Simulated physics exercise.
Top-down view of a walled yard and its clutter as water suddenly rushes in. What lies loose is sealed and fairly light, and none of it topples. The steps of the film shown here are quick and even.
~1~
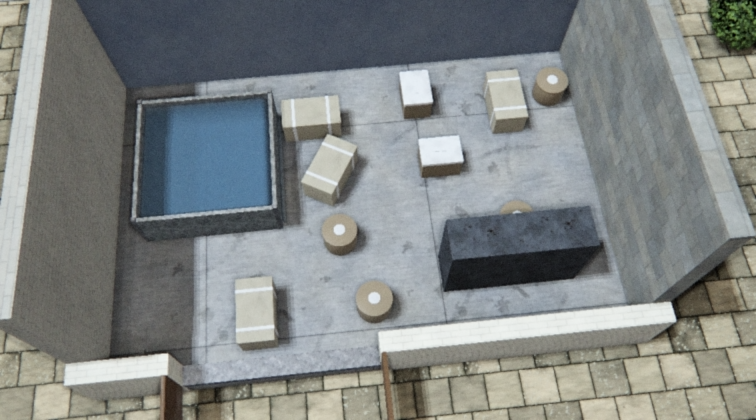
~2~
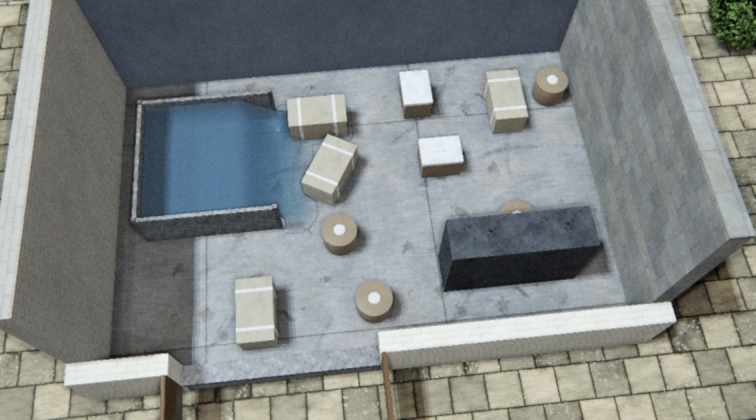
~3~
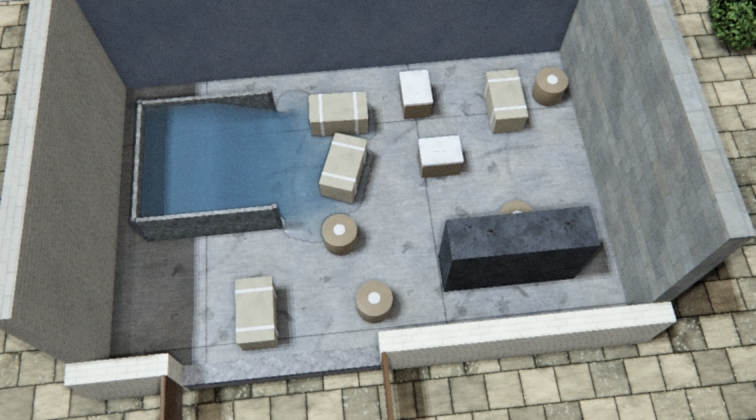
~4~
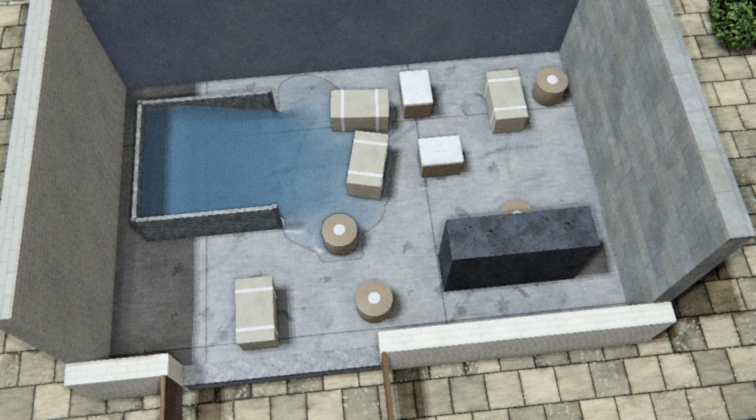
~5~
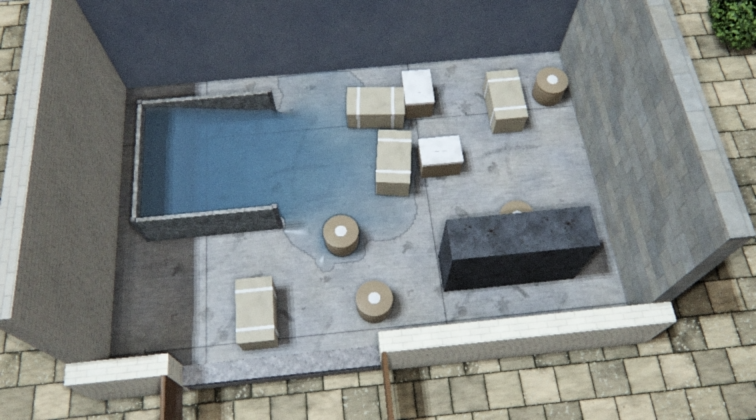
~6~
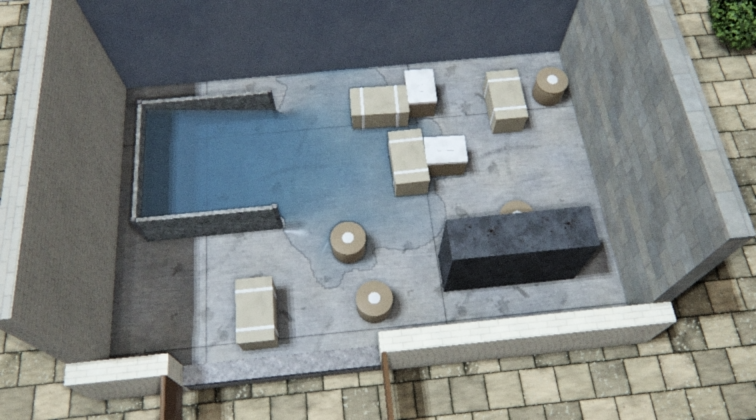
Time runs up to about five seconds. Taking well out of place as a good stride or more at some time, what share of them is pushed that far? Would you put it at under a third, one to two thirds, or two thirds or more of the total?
The things swept well aside make up two thirds or a bigger part.
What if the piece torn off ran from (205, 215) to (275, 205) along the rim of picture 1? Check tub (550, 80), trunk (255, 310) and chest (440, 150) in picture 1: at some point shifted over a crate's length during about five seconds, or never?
Listed in turn, never travels that far, ends up that far off, never travels that far.
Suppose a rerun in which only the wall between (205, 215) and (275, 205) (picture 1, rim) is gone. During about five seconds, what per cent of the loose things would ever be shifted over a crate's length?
20 percent, give or take.
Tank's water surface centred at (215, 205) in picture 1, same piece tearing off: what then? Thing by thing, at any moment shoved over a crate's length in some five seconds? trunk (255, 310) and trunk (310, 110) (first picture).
First one: Stayed short; second one: Stayed short.
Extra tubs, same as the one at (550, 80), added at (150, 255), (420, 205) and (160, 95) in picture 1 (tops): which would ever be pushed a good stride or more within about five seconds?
In order: Hardly budges, shoved clear, then hardly budges.
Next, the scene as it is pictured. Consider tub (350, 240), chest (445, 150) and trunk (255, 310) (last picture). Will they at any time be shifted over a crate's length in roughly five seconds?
Listed order gives past that mark, then past that mark, and lastly below that mark.
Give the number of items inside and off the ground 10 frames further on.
The figure is 7.
A moment on, 3 of 10 are well off their spots; 2 afloat.
Next, 7 of 10 are well off their spots; 7 afloat.
Later, 6 of 10 are well off their spots; 7 afloat.
In the end, 8 of 10 are well off their spots, and 8 have been at some point; 8 afloat.
